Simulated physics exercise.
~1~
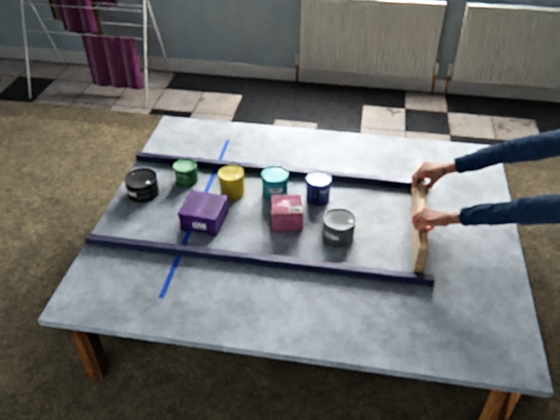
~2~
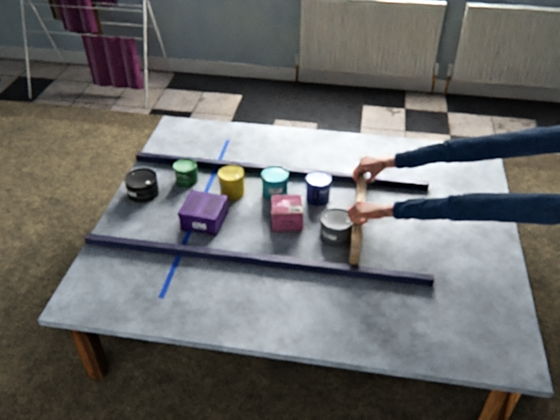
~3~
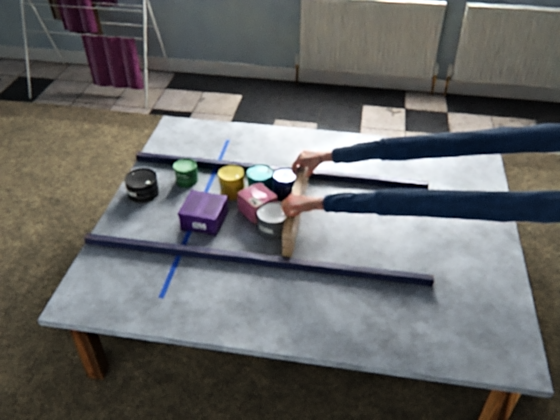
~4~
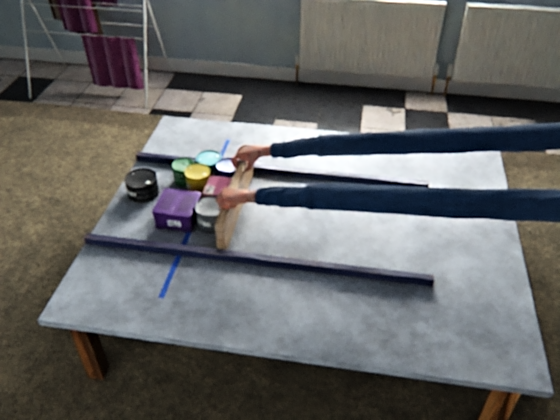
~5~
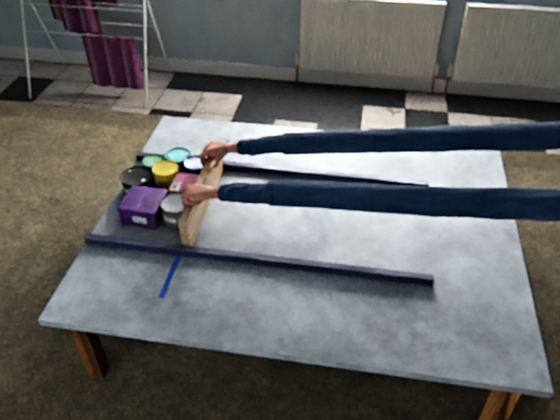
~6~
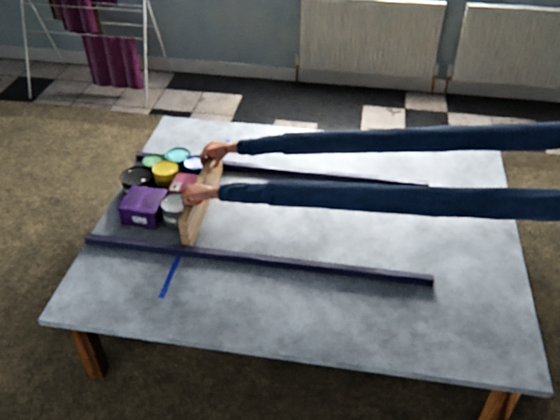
On a grey tabletop in a room with radiators along the wall, several cans and two boxes sit between two dark rails, near a strip of blue tape. Two hands in dark sleeves hold a wooden plank upright at the right and slide it left until it nears the grey canister. It pushes the grey canister, blue pail, pink parcel and turquoise canister left, bunching them together. The growing cluster gathers up the yellow can, green pail and purple tote, then closes in on the black canister. The plank stops around the tape, with everything packed at the table's left end and nothing fallen.
